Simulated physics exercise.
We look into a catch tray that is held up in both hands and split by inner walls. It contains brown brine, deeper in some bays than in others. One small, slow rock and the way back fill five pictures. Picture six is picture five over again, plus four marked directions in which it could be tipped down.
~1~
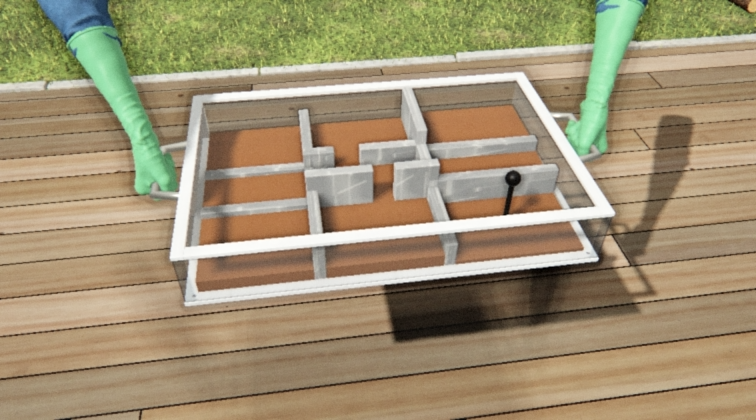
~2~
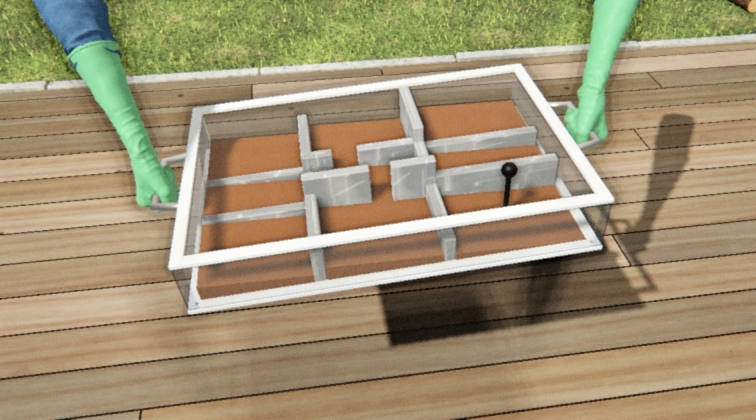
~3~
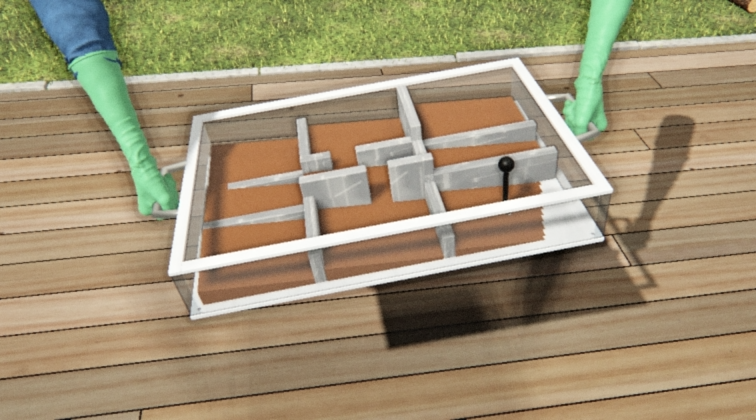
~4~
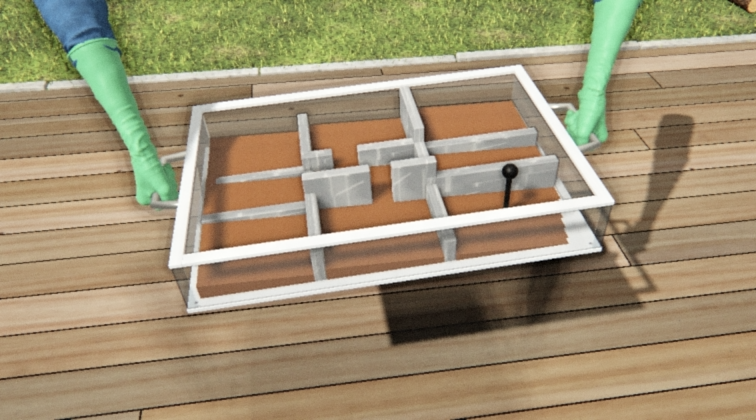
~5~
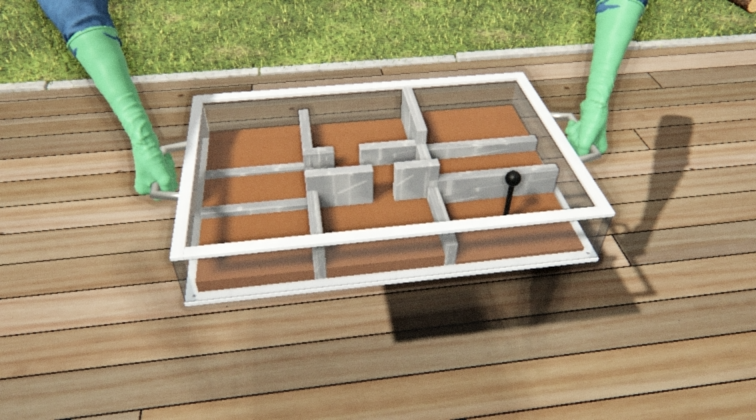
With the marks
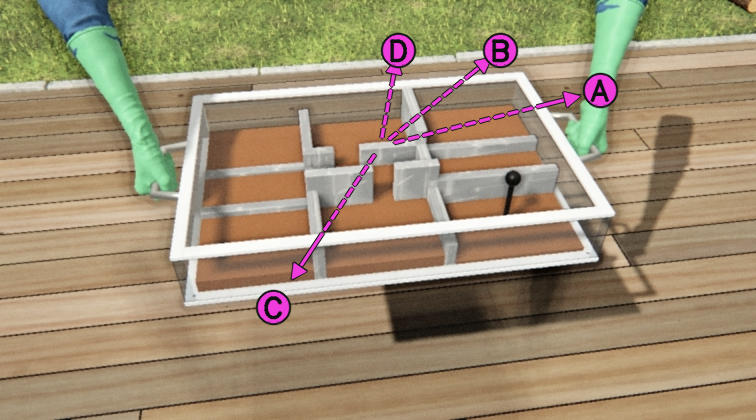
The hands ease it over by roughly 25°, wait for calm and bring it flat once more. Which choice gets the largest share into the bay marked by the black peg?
It is A.
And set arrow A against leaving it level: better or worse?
It is better.
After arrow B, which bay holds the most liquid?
That is the back right bay.
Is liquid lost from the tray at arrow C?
Yes, some is lost.
On the marked copy, A ends at (574, 97); B ends at (486, 61); C ends at (295, 274); D ends at (395, 64).
With A, about 14 % of the liquid ends in the peg's bay; about 1 % goes over the rim.
With B, about 5 % of the liquid ends in the peg's bay; about 18 % goes over the rim.
With C, about 7 % of the liquid ends in the peg's bay; about 28 % goes over the rim.
With D, about 5 % of the liquid ends in the peg's bay; about 7 % goes over the rim.
